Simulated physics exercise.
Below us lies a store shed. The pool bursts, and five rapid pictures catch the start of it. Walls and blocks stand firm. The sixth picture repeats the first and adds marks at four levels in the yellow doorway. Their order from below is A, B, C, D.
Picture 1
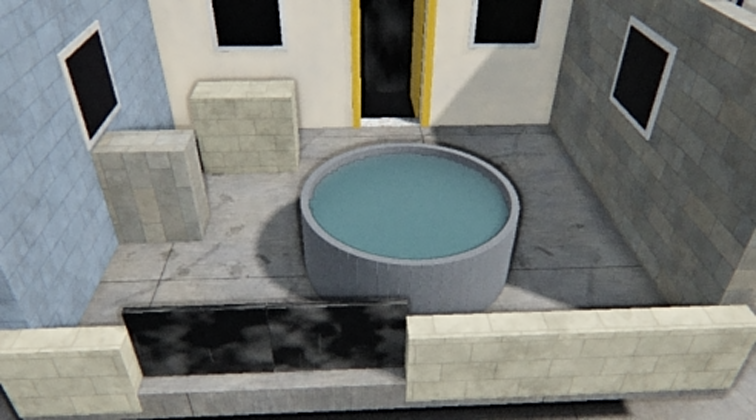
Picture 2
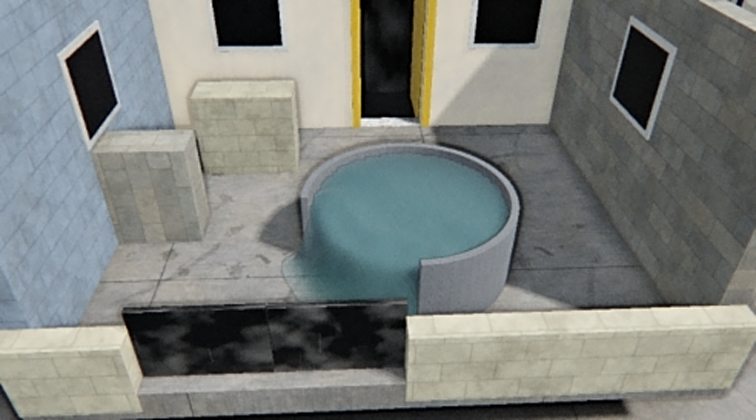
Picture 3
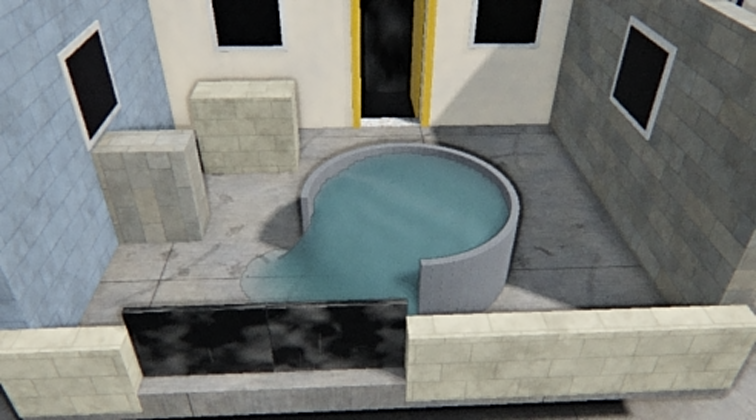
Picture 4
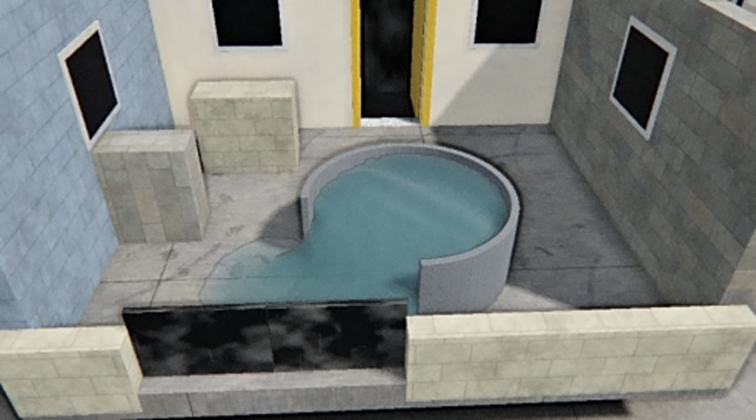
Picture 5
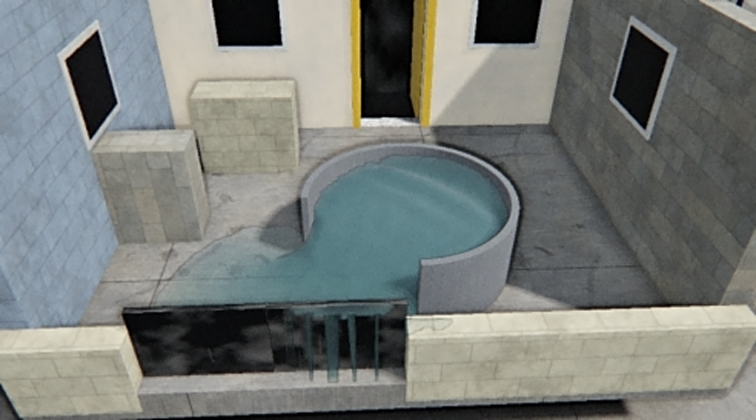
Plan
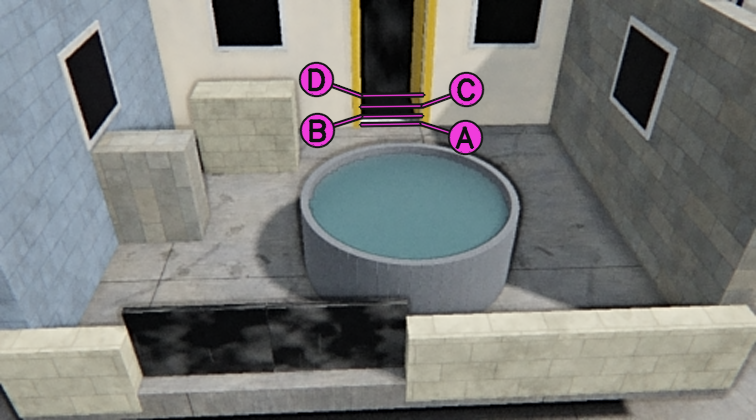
Teal water pours from a gap in the round grey pool and spreads left across the paved yard.
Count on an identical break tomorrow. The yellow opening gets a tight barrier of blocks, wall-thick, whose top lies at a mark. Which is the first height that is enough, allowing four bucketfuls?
B will do.
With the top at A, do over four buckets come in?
Yes, that goes wrong.
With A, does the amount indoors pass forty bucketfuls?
No, it does not.
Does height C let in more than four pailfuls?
No.
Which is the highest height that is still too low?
A it is.
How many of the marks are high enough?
Three of them.
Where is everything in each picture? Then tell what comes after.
In the first frame, water in the pool at rest, its middle at (409, 201); foot of the yellow doorway at (391, 126); shut gate at (269, 317).
In the second frame, front seen at (296, 256), 2 % of the ground wet.
In the third frame, front seen at (261, 261), 6 % of the ground wet.
In the fourth frame, front seen at (226, 262), 10 % of the ground wet.
In the fifth frame, front seen at (170, 291), 15 % of the ground wet.
On the marked copy, A at (391, 124); B at (391, 116); C at (391, 106); D at (392, 95); from the bottom up A, B, C, D.
With A, some 20 bucketfuls get in.
With B, a splash gets over, under a bucket.
With C, nothing gets over.
With D, nothing gets over.
